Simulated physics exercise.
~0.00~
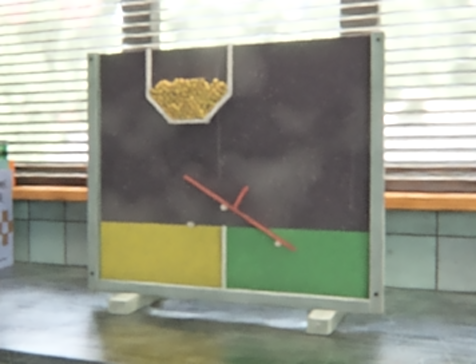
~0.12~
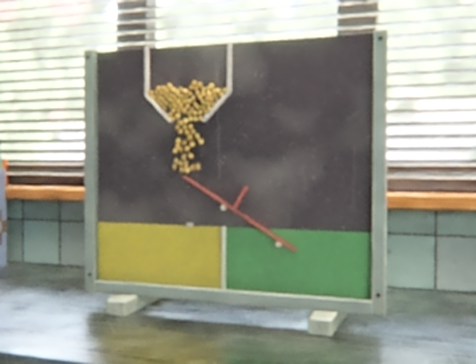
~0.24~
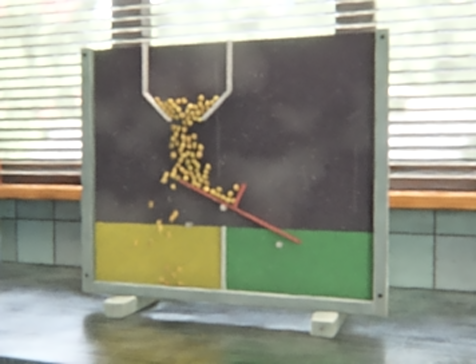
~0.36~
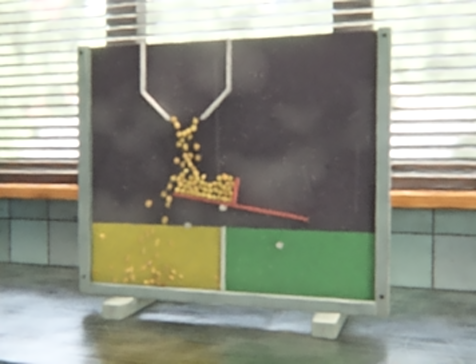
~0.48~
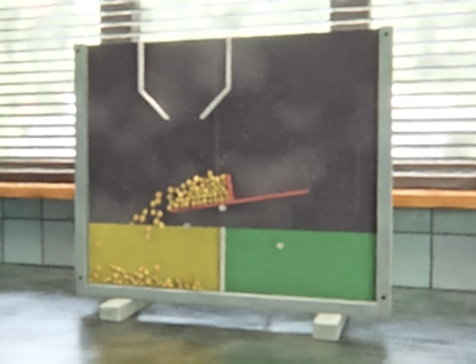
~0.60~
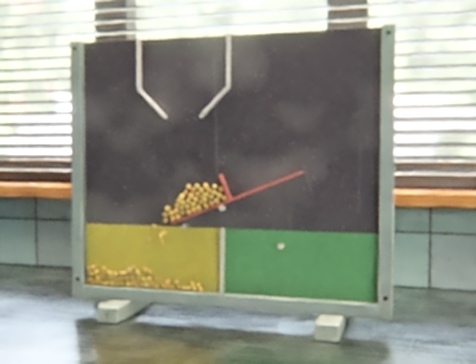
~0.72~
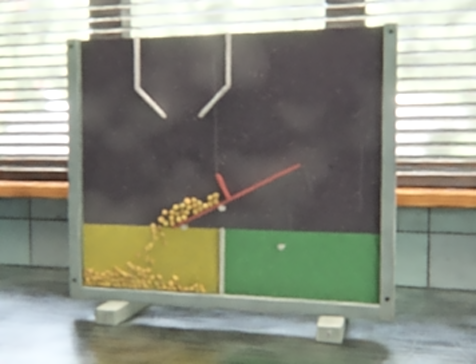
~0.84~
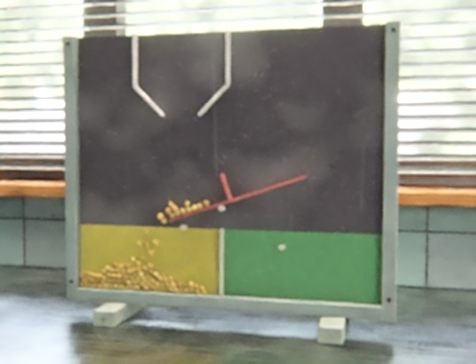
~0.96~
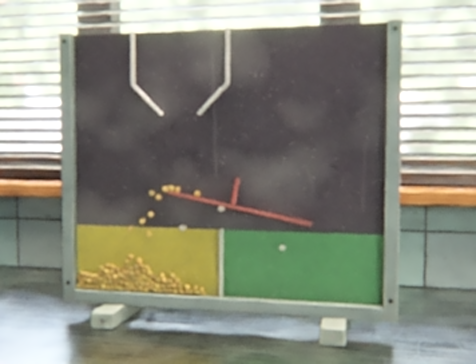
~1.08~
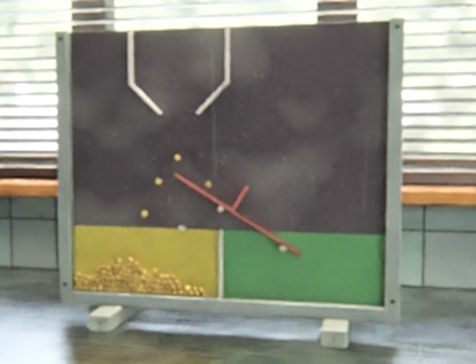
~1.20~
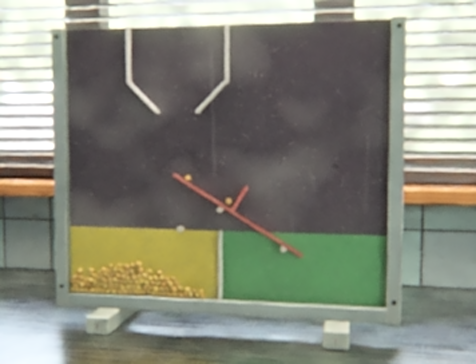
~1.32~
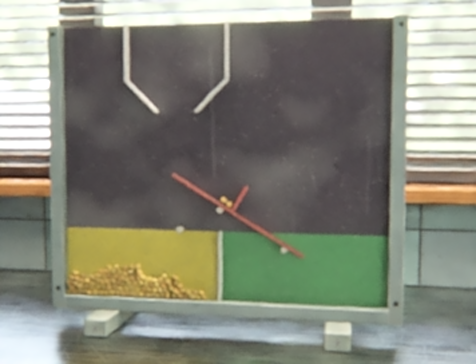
A dark upright case held a hopper that poured golden beads onto a red seesaw tray, which tipped left and spilled them into the yellow bin, then swung back down to the right with a couple of beads still on it.
